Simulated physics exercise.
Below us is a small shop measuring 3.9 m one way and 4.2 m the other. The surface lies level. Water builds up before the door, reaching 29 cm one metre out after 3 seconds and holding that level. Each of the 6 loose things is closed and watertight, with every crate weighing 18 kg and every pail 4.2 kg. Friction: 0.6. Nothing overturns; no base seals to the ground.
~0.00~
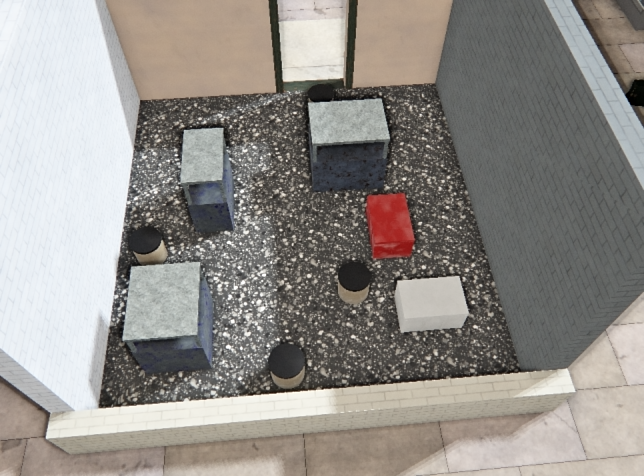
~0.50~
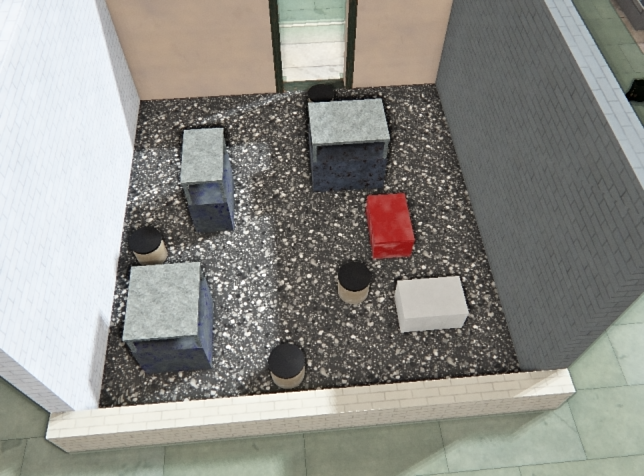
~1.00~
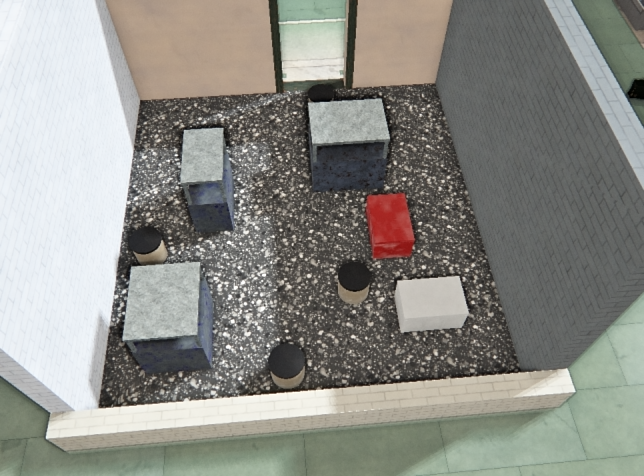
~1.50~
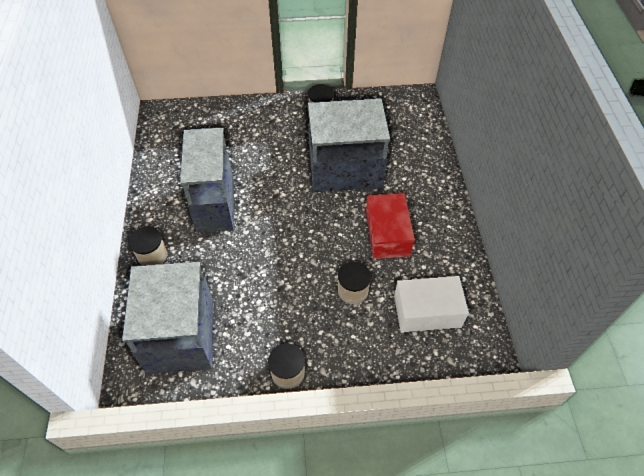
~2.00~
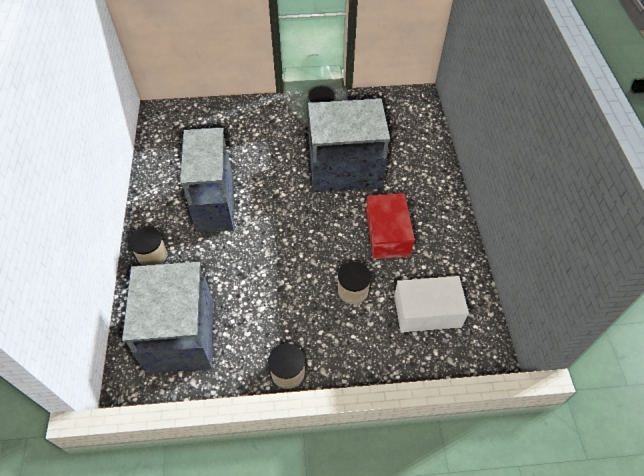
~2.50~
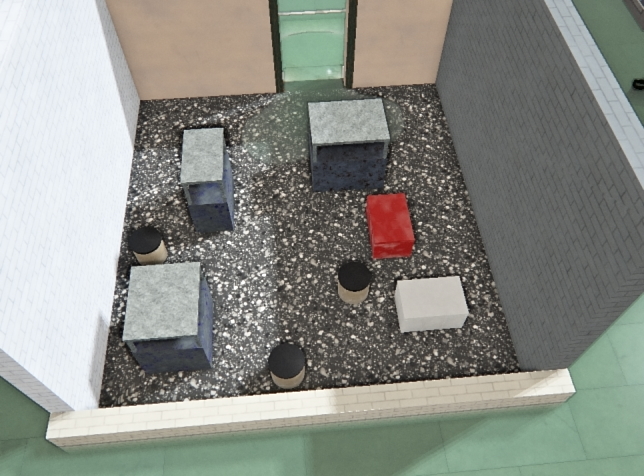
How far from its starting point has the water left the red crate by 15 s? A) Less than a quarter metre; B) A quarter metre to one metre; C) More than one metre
A quarter metre to one metre (B).
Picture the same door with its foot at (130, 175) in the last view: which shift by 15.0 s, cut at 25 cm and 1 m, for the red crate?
Result for the red crate - displaced a long way.
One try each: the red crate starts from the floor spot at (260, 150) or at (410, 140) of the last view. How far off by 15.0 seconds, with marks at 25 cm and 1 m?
Goes a bit, then goes far off.
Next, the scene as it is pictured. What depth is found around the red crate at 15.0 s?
Somewhere close to 12 cm.
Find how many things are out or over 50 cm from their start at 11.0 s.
I count 4 of them.
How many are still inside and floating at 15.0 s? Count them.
Total: 6.
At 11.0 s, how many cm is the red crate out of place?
Close to 20 cm.
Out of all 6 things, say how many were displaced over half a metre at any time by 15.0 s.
6 in all.
After 3.5 s the red crate is near (390, 217), 0.0 m from its start, aground; 1 afloat.
After 6.8 s the red crate is near (390, 217), 0.0 m from its start, aground; 2 afloat.
After 11.0 s the red crate is near (382, 206), 0.2 m from its start, afloat; 6 afloat.
After 15.0 s the red crate is near (437, 196), 0.6 m from its start, afloat; 6 afloat.
